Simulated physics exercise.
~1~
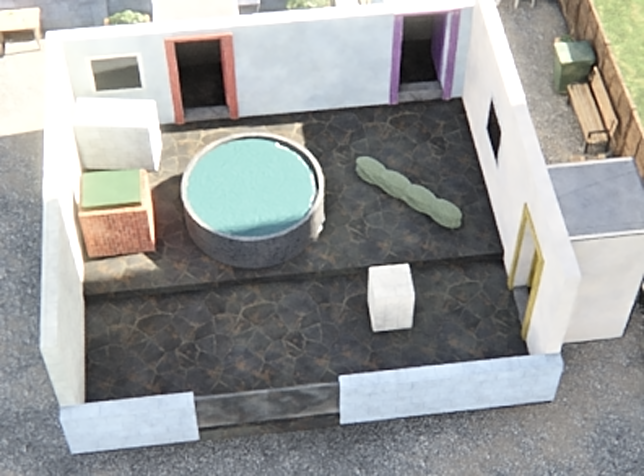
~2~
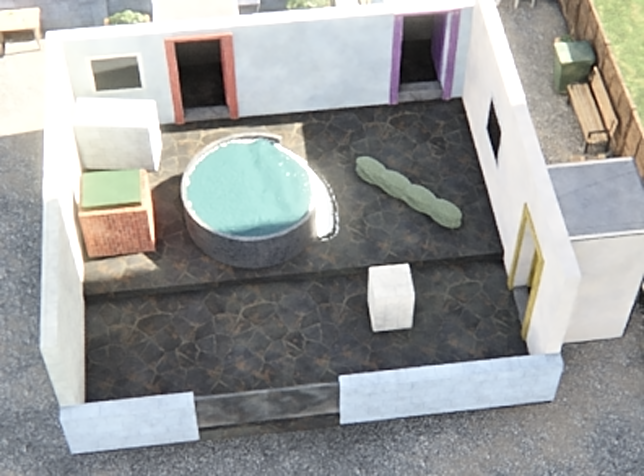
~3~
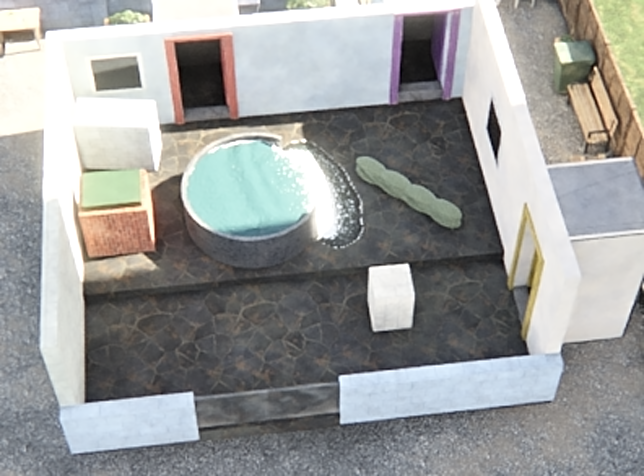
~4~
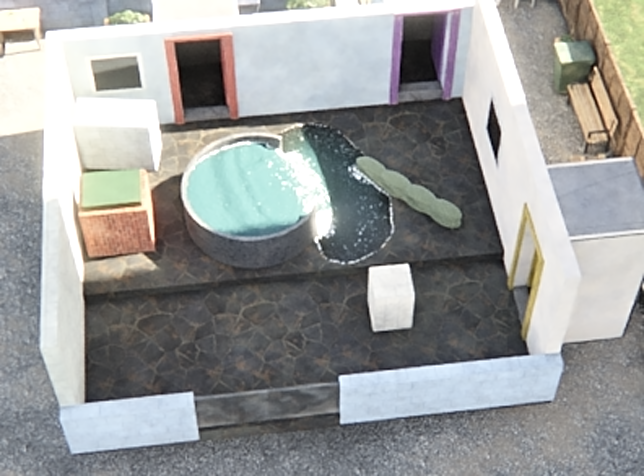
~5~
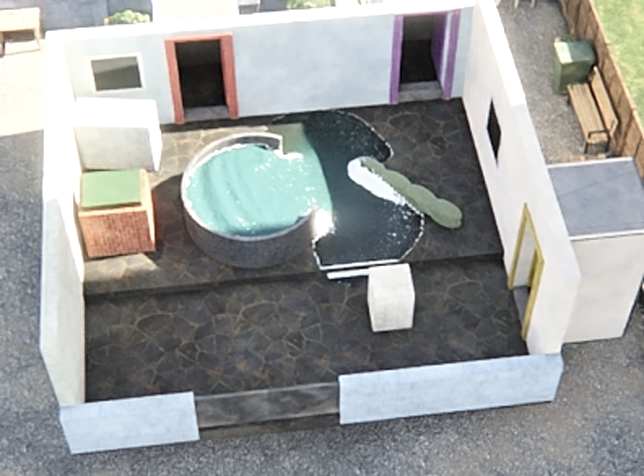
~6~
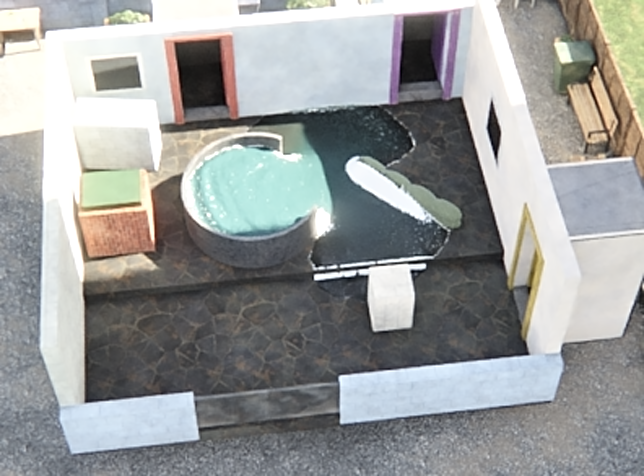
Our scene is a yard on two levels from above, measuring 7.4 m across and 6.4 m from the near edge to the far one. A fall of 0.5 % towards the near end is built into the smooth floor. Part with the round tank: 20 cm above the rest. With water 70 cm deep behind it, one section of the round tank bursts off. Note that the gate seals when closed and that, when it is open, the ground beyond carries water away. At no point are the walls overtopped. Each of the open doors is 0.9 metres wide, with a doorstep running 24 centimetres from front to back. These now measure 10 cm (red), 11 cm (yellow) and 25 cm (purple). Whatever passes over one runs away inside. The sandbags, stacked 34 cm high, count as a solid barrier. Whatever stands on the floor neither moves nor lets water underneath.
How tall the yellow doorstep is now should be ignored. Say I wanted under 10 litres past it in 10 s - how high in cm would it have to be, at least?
You would need about 24 cm.
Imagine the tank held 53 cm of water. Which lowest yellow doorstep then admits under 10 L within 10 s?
Required height: Approx. 16 cm.
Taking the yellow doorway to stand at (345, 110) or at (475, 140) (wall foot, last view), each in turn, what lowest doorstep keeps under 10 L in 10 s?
Roughly 27 and 22 cm.
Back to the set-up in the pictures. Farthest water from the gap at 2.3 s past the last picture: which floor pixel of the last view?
Around pixel (537, 381).
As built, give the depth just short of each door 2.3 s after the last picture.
Depths in cm: Red 2, yellow 15, purple 23.
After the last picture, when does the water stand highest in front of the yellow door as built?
Some 4.0 s, more or less.
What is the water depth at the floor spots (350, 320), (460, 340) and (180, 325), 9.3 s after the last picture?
Some 4, 9 and 13 cm.
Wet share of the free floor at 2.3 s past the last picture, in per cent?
I'd say near 45 percent.
Then, 0.7 s after the last picture water covers 30 % of the floor, deepest (46 cm) near (358, 181); it has not reached the yellow door.
Then, 2.3 s after the last picture water covers 45 % of the floor, deepest (40 cm) near (526, 383); 15 cm at the yellow door, 35 litres in over its 11 cm doorstep.
Then, 9.3 s after the last picture water covers 90 % of the floor, deepest (18 cm) near (187, 420); 10 cm at the yellow door, 124 litres in over its 11 cm doorstep.
At the yellow door as built, the water peaked near 20 cm, 3.9 s after the last picture.
With a doorstep of 21.5 cm, 21 litres would have come in within the 10 s; with 29 cm, 1 litre. So under 10 litres takes about 24 cm.
